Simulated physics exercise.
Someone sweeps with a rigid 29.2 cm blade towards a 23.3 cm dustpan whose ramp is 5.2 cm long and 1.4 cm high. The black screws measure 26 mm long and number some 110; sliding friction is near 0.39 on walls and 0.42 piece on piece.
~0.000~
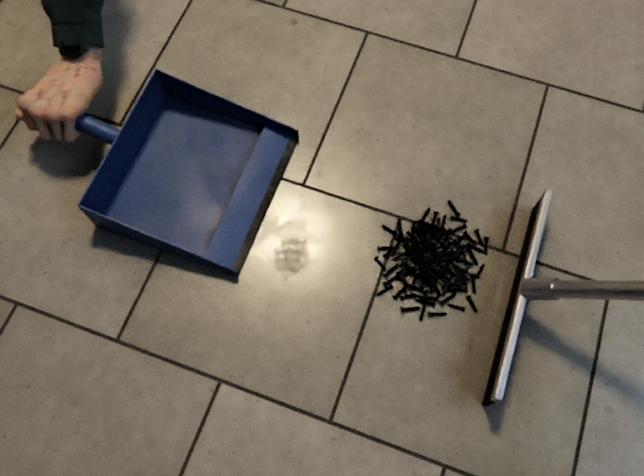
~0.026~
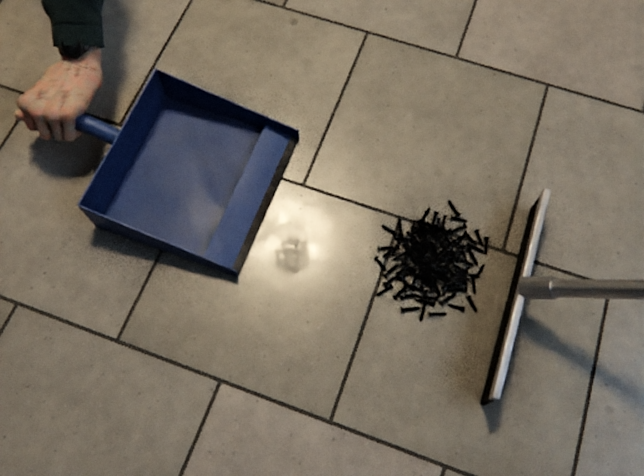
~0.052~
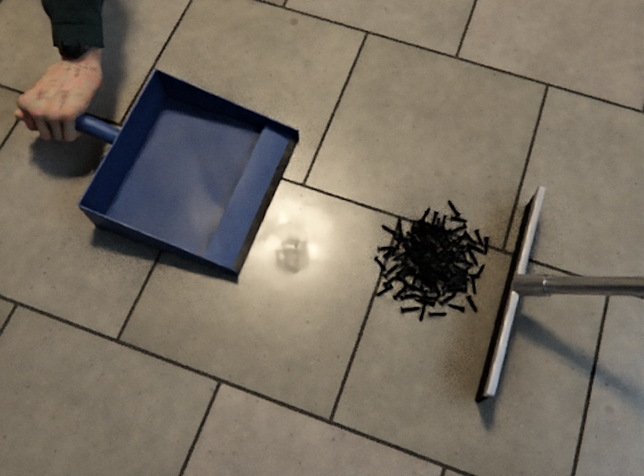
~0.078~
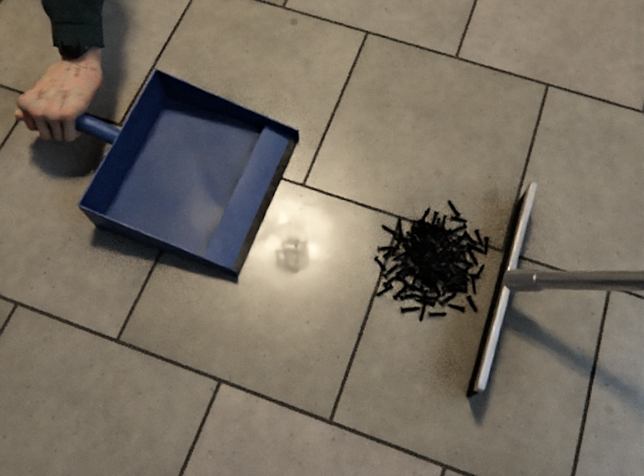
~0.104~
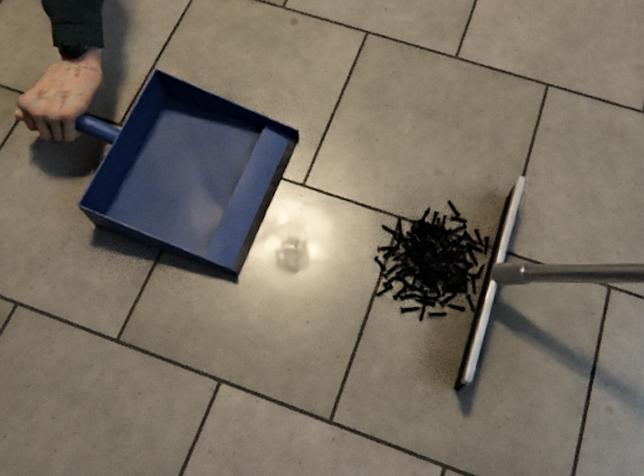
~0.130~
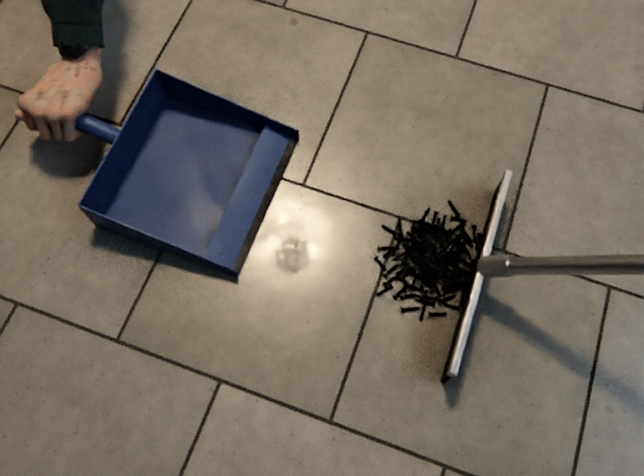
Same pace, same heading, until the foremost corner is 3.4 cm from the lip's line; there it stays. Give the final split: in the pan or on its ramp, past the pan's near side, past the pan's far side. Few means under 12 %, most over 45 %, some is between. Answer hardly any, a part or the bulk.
Pan a part, near side hardly any, far side hardly any.
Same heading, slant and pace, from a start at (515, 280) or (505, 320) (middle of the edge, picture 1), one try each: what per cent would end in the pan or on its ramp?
About 25 and 30 per cent.
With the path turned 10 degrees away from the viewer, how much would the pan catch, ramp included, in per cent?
It would be near 25 per cent.
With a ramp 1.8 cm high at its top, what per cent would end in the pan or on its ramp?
It would be near 25 per cent.
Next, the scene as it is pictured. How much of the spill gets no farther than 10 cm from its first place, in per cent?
About 0 per cent.
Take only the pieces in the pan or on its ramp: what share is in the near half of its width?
Some 20 per cent.
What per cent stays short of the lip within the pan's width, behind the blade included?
Roughly 65 per cent.
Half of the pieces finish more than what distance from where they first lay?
About 24 cm.
Then, at 0.32 s, middle of the blade 17 cm from the lip; 0 % over the lip, far side 0 %, near side 0 %.
After 0.45 s, middle of the blade 7 cm from the lip; 0 % over the lip, far side 0 %, near side 0 %.
After 0.70 s, middle of the blade 3 cm from the lip; 30 % over the lip, far side 5 %, near side 0 %.
By 1.4 s all is still; pan 30 %, near side 0 %, far side 5 %, in front of the lip or behind the blade 65 %.
